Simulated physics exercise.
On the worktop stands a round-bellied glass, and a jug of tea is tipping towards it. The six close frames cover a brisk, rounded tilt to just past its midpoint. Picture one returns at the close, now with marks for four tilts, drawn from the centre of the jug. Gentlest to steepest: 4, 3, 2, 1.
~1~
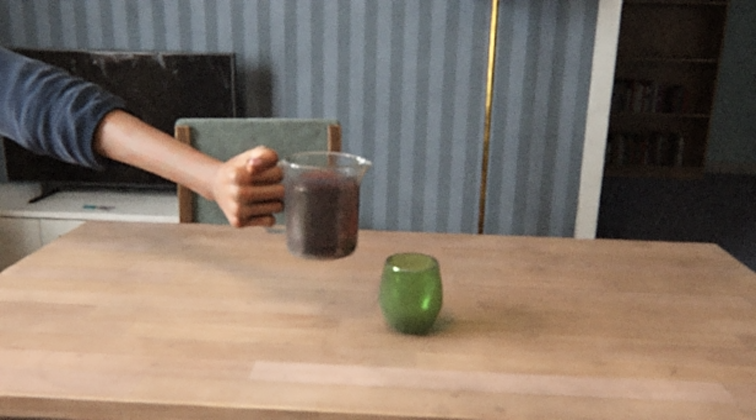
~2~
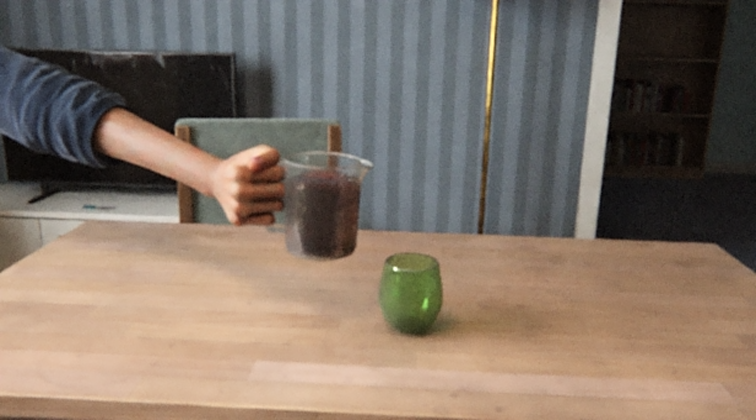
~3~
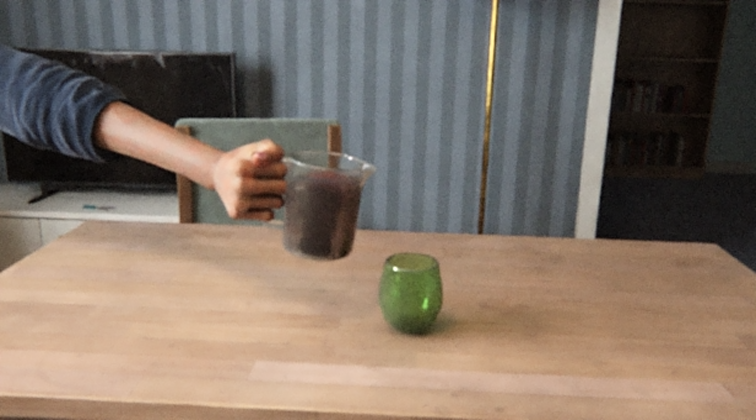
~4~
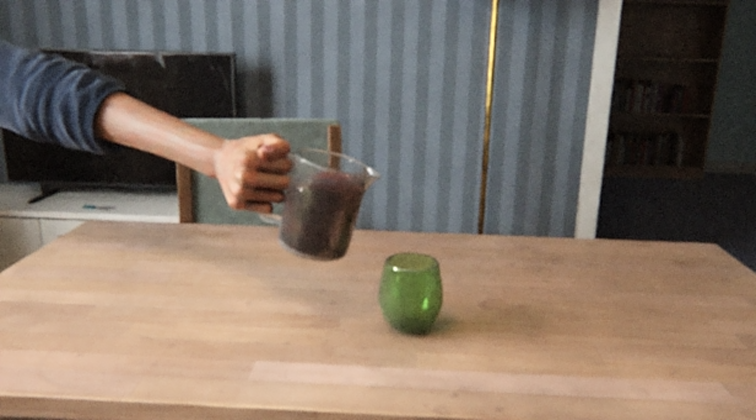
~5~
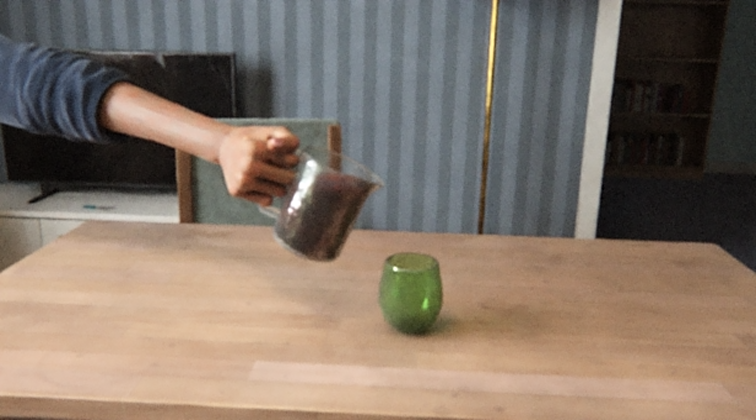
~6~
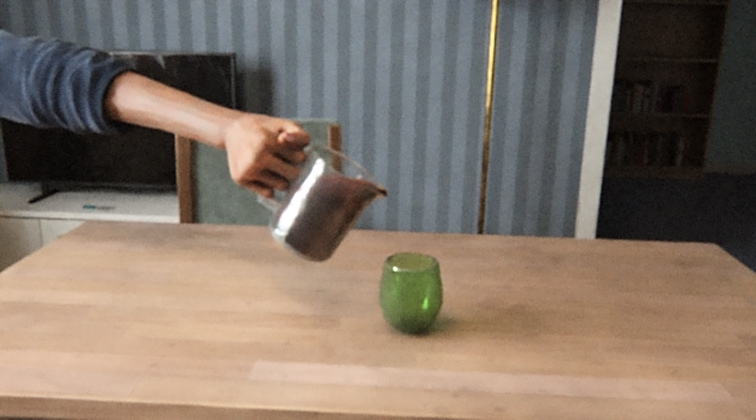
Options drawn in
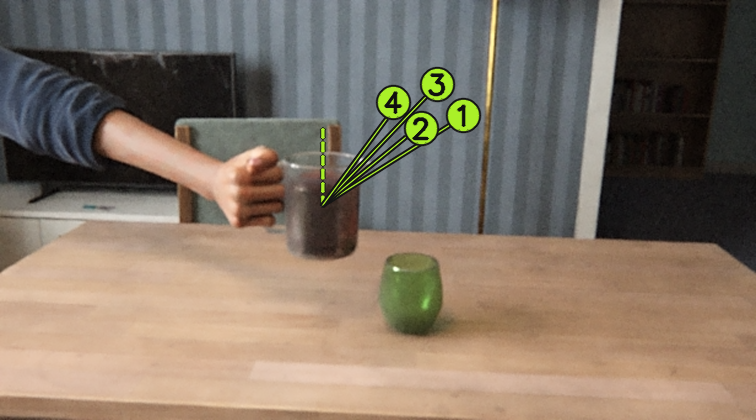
At a wooden table, a hand holding a glass jug of dark tea upright, then gradually tilting it rightward near a green glass.
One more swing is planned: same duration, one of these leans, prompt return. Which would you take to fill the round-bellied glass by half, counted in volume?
Line 1.
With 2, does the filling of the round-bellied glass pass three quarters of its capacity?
No, less.
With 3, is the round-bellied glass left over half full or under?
Under.
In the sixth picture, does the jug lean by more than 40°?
No, it does not.
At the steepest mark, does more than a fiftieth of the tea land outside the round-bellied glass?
No.
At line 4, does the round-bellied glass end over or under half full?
Under half.
In lime, 1 at (449, 125); 2 at (405, 137); 3 at (426, 96); 4 at (386, 119).
With 1, the round-bellied glass ends with about 49 % of what it can hold.
With 2, the round-bellied glass ends with about 34 % of what it can hold.
With 3, the round-bellied glass ends with about 21 % of what it can hold.
With 4, the round-bellied glass ends with about 10 % of what it can hold.
